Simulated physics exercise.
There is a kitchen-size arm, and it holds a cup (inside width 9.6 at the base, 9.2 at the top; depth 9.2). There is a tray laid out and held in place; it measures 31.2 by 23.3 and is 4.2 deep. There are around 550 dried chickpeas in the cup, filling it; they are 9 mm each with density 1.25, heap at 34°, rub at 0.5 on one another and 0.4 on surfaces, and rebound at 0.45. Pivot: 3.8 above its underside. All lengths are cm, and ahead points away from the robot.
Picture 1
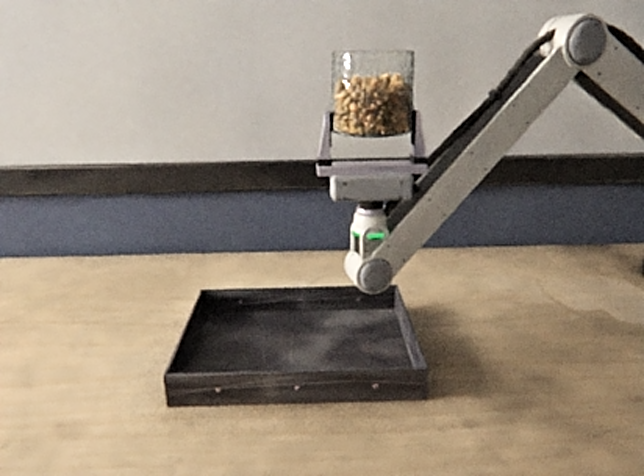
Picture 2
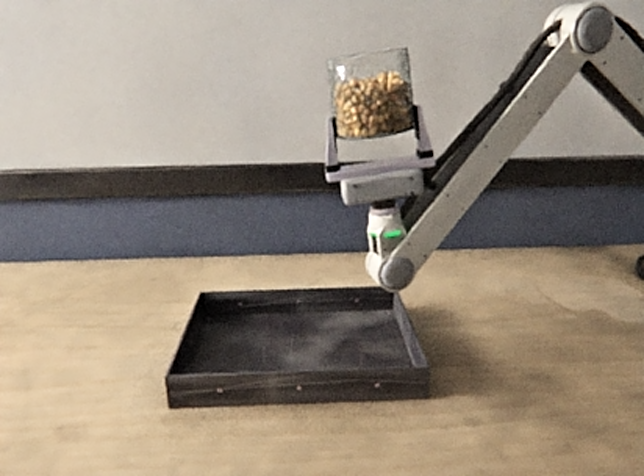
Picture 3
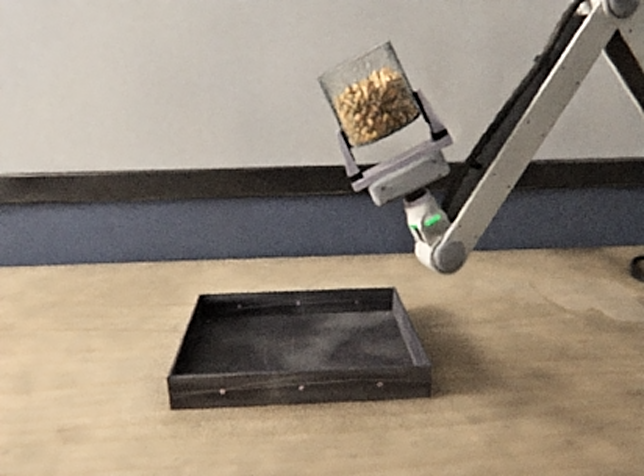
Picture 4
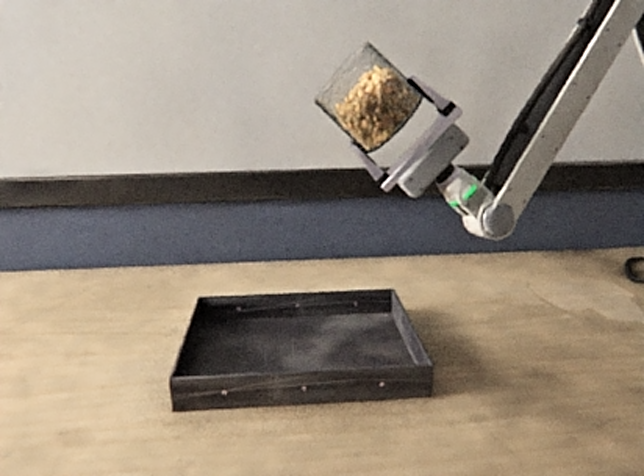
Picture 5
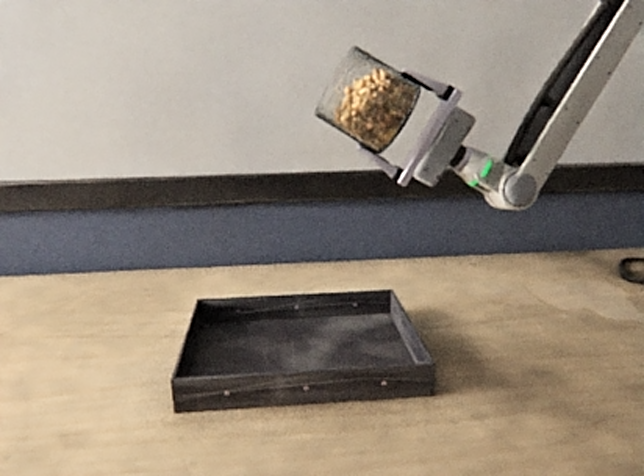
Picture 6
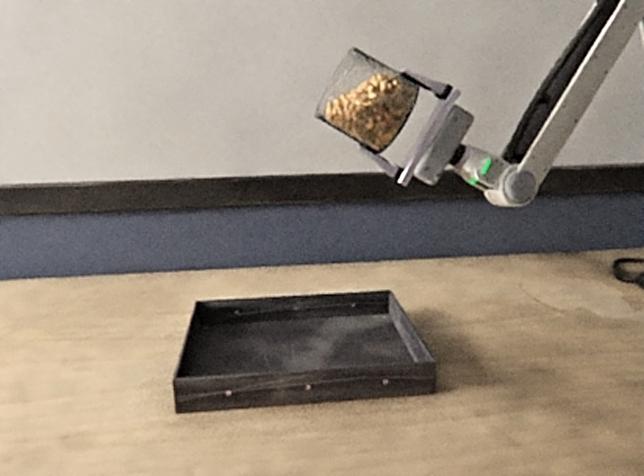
The video shows a robotic arm holding a clear cup of dried chickpeas above an empty dark tray on a table, gradually tilting the cup to the left while the arm's wrist swings to the right and upward.
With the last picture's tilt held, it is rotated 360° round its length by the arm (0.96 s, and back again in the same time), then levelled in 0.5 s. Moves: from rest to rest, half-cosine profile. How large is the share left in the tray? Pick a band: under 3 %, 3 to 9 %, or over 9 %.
Under 3 %.
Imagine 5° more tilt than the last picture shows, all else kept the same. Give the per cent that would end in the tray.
It would be around 5 percent.
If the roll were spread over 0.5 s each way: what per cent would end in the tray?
I'd expect approximately 0 per cent then.
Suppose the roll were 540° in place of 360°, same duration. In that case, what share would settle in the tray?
It would be roughly 0 percent.
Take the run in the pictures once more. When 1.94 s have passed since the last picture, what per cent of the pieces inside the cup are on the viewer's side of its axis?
About 45 percent, I'd say.
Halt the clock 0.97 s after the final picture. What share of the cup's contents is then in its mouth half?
Mouth-half fraction: Approx. 25 %.
Then, 0.97 s later, tipped 60°, highest piece 38 above the table; 551 in the cup, 1 in the tray.
Then, 1.94 s later, tipped 60°, highest piece 38 above the table; 547 in the cup, 4 in the tray, 1 in flight or on a rim.
Then, 2.62 s later, upright, highest piece 40 above the table; 547 in the cup, 5 in the tray.
Then, 3.32 s later, upright, highest piece 40 above the table; 547 in the cup, 5 in the tray.
At rest, 547 in the cup, 5 in the tray. That is 1 % in the tray.
